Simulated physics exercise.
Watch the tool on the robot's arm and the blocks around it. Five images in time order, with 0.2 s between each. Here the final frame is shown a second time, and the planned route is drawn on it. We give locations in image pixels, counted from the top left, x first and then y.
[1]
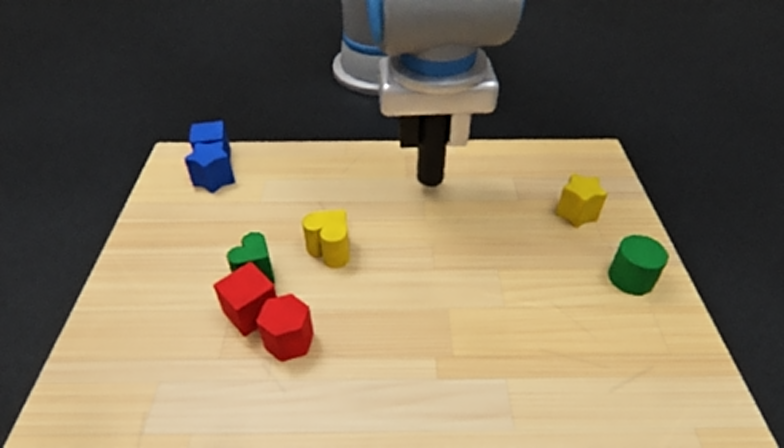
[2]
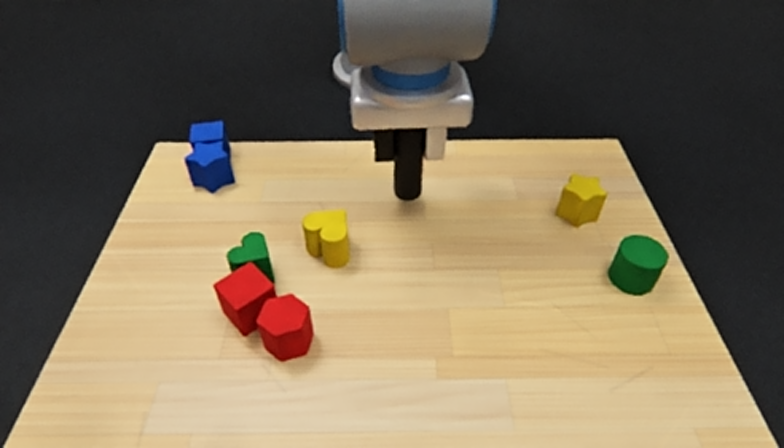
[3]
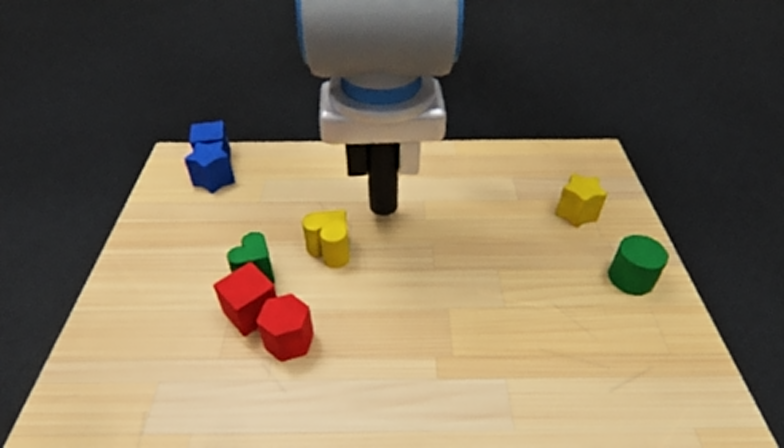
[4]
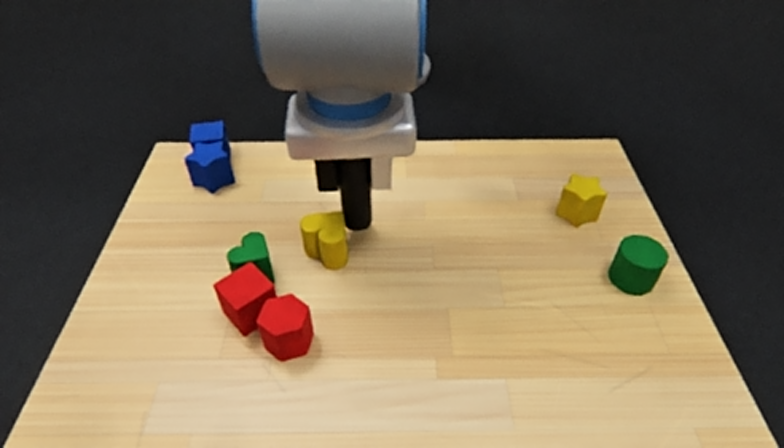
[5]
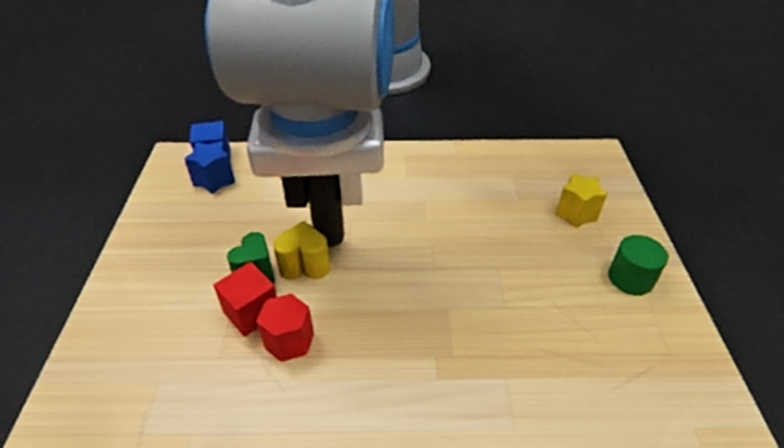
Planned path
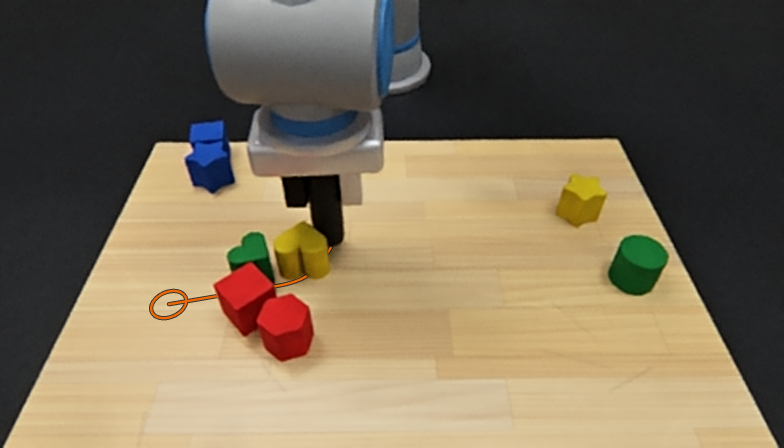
A robot arm with a black, rod-like tool reaches over a pale wooden tabletop against a dark background, seen from a fixed, raised view. Two blue blocks sit at the back left, a green heart, yellow heart and two red blocks nearer, a yellow star and green cylinder at right. The tool glides left and forward, meets the yellow heart and pushes it toward the green heart, turning it slightly.
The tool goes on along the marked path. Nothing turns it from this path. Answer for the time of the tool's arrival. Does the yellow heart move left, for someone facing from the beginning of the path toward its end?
Going by the path, yes.
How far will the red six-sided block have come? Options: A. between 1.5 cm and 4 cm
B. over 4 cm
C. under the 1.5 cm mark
C: Under the 1.5 cm mark.
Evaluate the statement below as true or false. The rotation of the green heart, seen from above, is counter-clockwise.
This is false.
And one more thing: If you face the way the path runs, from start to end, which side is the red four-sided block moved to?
It shifts to the left.
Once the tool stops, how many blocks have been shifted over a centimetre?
The count will be 3 or more.
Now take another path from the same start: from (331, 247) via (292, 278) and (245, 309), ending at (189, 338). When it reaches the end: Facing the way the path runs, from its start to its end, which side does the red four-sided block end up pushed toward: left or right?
Its shift is leftward.
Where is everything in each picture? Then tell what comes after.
The first frame shows tool's lower end at (430, 179); red four-sided block at (243, 285); green heart at (249, 248); red six-sided block at (283, 313); yellow heart at (328, 223).
The second frame shows tool at (408, 193); blocks still.
The third frame shows tool at (384, 207); blocks still.
The fourth frame shows tool at (358, 222); yellow heart at (326, 224).
The fifth frame shows tool at (330, 238); red four-sided block at (243, 285); green heart at (249, 248); red six-sided block at (283, 313); yellow heart at (300, 238).
Drawn move, from (331, 247) through (294, 282) and (232, 294) to (169, 304).
The first path, step by step. One third of the way, tool at (292, 272); red four-sided block at (223, 299), turned 25° anticlockwise; green heart at (222, 249), turned 55° clockwise; yellow heart at (252, 269), turned 25° clockwise.
Two thirds of the way, tool at (229, 284); red four-sided block at (190, 325), turned 60° anticlockwise; green heart at (211, 244), turned 75° clockwise; yellow heart at (191, 290), turned 15° anticlockwise.
At the end, tool at (164, 295); red four-sided block at (189, 327), turned 65° anticlockwise; green heart at (208, 243), turned 90° clockwise; red six-sided block still; yellow heart at (151, 308), turned 55° anticlockwise.
